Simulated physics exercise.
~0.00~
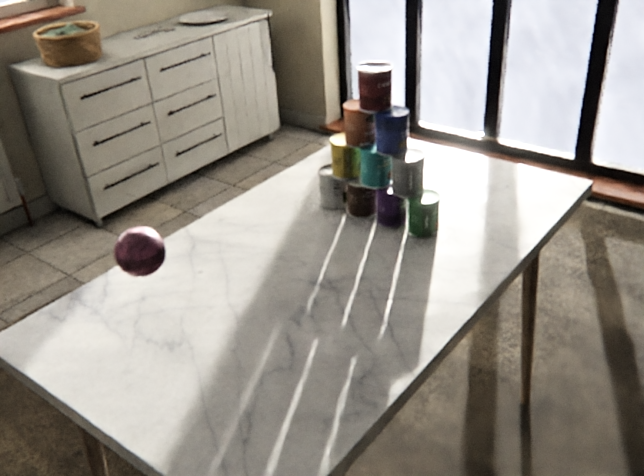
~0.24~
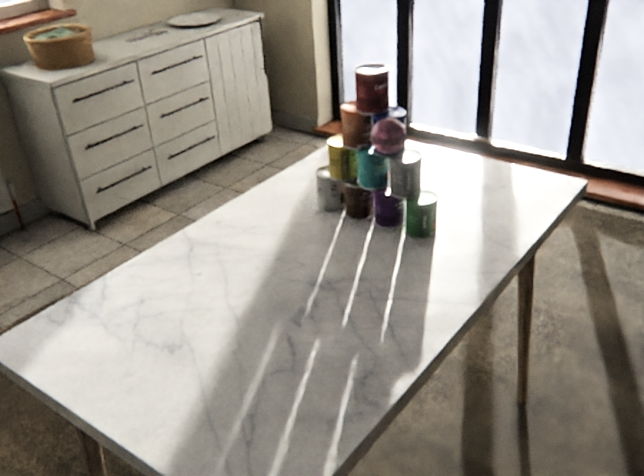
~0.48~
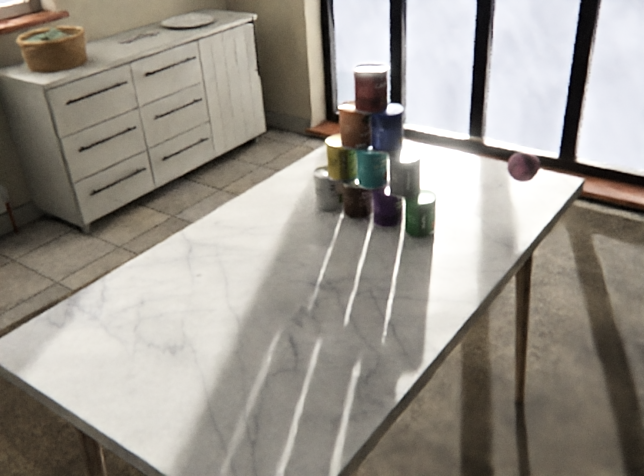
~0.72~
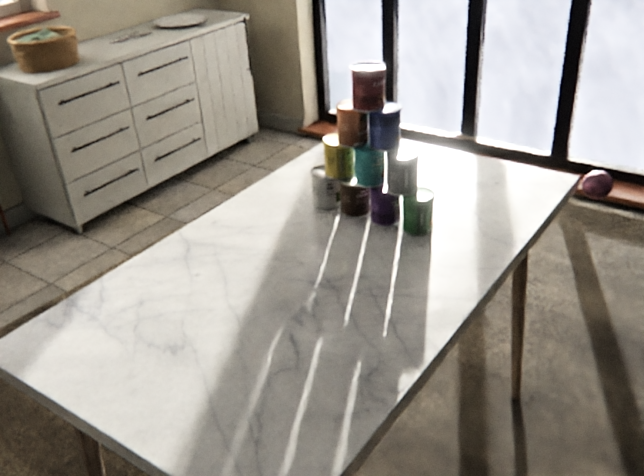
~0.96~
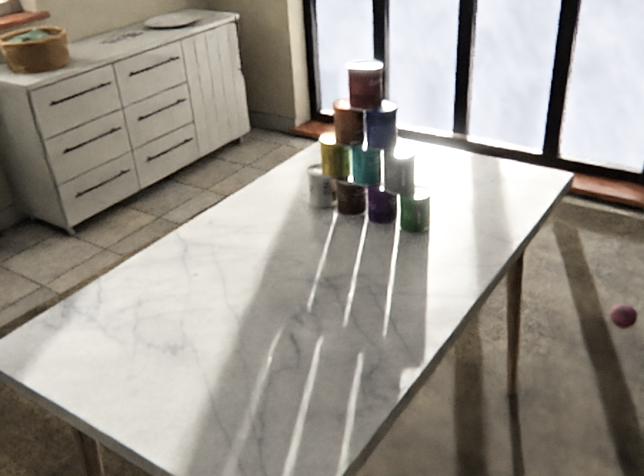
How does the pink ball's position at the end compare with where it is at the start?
At the start the pink ball is in the air over the left side of the table. By the end it is on the far right of the view, lower down and beyond the table's edge.
